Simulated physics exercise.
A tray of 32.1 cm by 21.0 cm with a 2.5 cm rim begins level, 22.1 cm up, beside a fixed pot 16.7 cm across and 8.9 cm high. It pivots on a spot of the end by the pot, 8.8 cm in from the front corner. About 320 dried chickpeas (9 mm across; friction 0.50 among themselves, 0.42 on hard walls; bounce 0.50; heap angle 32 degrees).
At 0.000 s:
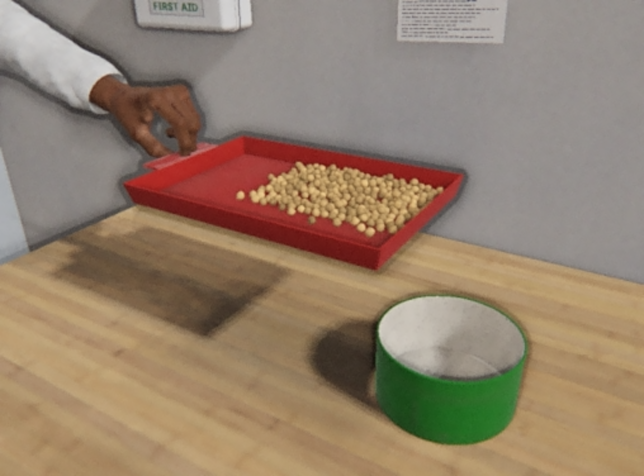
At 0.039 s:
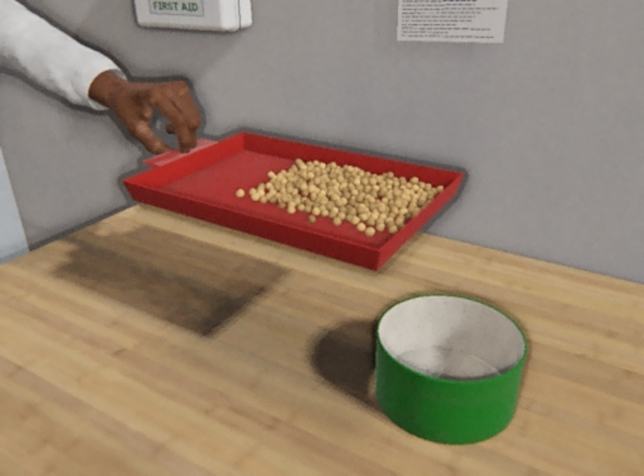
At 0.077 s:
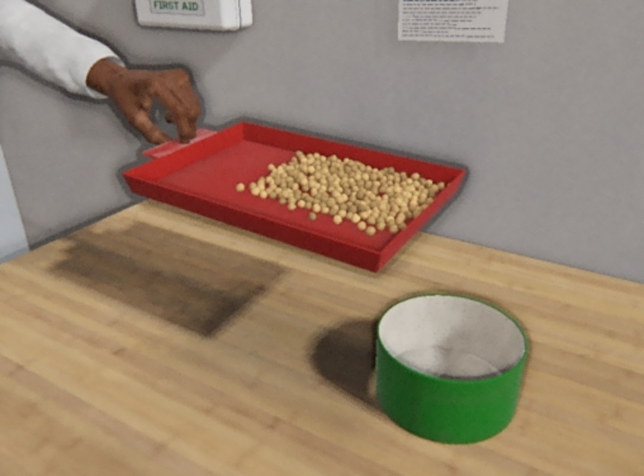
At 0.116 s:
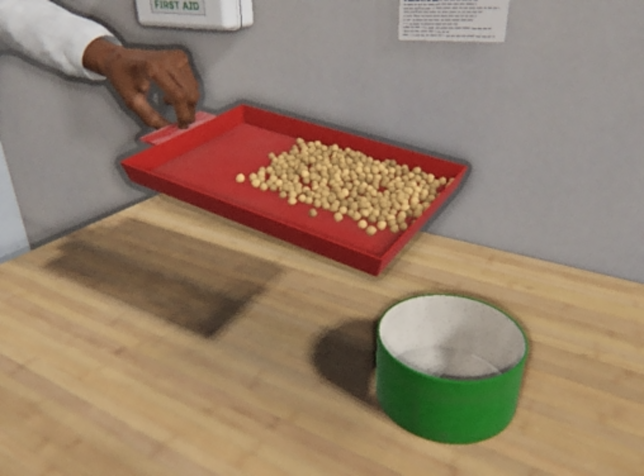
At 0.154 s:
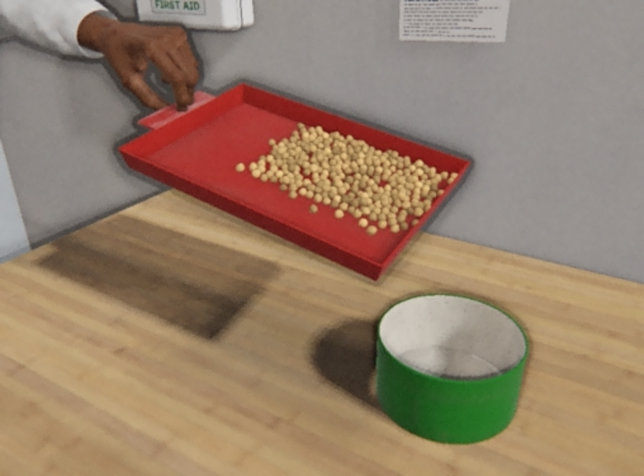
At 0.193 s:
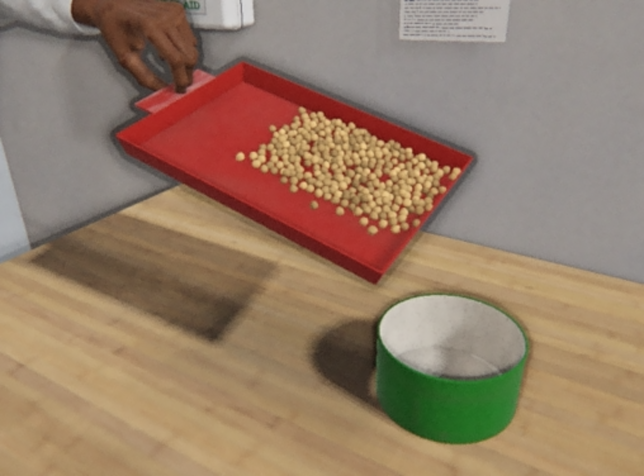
Red tray of dried chickpeas tilting down toward its right front corner as a hand raises the left end, beside a green pot.
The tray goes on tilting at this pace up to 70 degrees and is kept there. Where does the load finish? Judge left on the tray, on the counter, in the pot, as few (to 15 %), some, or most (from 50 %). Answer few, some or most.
Tray some, counter most, pot few.
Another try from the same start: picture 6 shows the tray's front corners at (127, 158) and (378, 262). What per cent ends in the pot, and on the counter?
Pot 0, counter 30.
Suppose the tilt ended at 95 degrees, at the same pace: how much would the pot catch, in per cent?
It would be near 0 per cent.
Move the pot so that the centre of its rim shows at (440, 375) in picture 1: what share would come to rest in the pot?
Some 35 per cent.
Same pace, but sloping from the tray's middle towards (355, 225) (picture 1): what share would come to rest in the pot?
About 15 per cent.
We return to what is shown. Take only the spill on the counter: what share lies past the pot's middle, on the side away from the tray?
About 60 per cent.
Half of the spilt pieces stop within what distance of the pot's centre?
Roughly 20 cm.
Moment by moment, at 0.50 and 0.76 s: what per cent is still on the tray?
About 100, 55.
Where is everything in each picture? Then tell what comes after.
The first picture shows tray tilt 0 degrees, front corners at (131, 182) and (377, 246); middle of the pieces at (345, 192); pot at (450, 334).
The second picture shows tray tilt 1 degrees, front corners at (130, 180) and (377, 246); middle of the pieces at (345, 191).
The third picture shows tray tilt 4 degrees, front corners at (130, 173) and (378, 249), lowest corner right front; middle of the pieces at (346, 186).
The fourth picture shows tray tilt 8 degrees, front corners at (128, 161) and (379, 254), lowest corner right front; middle of the pieces at (347, 179).
The fifth picture shows tray tilt 13 degrees, front corners at (126, 148) and (379, 260), lowest corner right front; middle of the pieces at (348, 171).
The sixth picture shows tray tilt 19 degrees, front corners at (124, 134) and (380, 266), lowest corner right front; middle of the pieces at (349, 163); pot at (451, 333). Its pace works out near 145 degrees a second.
Then, at 0.38 s, tilt 46 degrees; the tray holds 100 %, the pot 0 %.
After 0.50 s, tilt 63 degrees; the tray holds 100 %, the pot 0 %.
After 0.76 s, tilt 70 degrees; the tray holds 55 %, the pot 0 %.
In the end, at 2.1 s, tray 35 %, counter 65 %, pot 0 %.
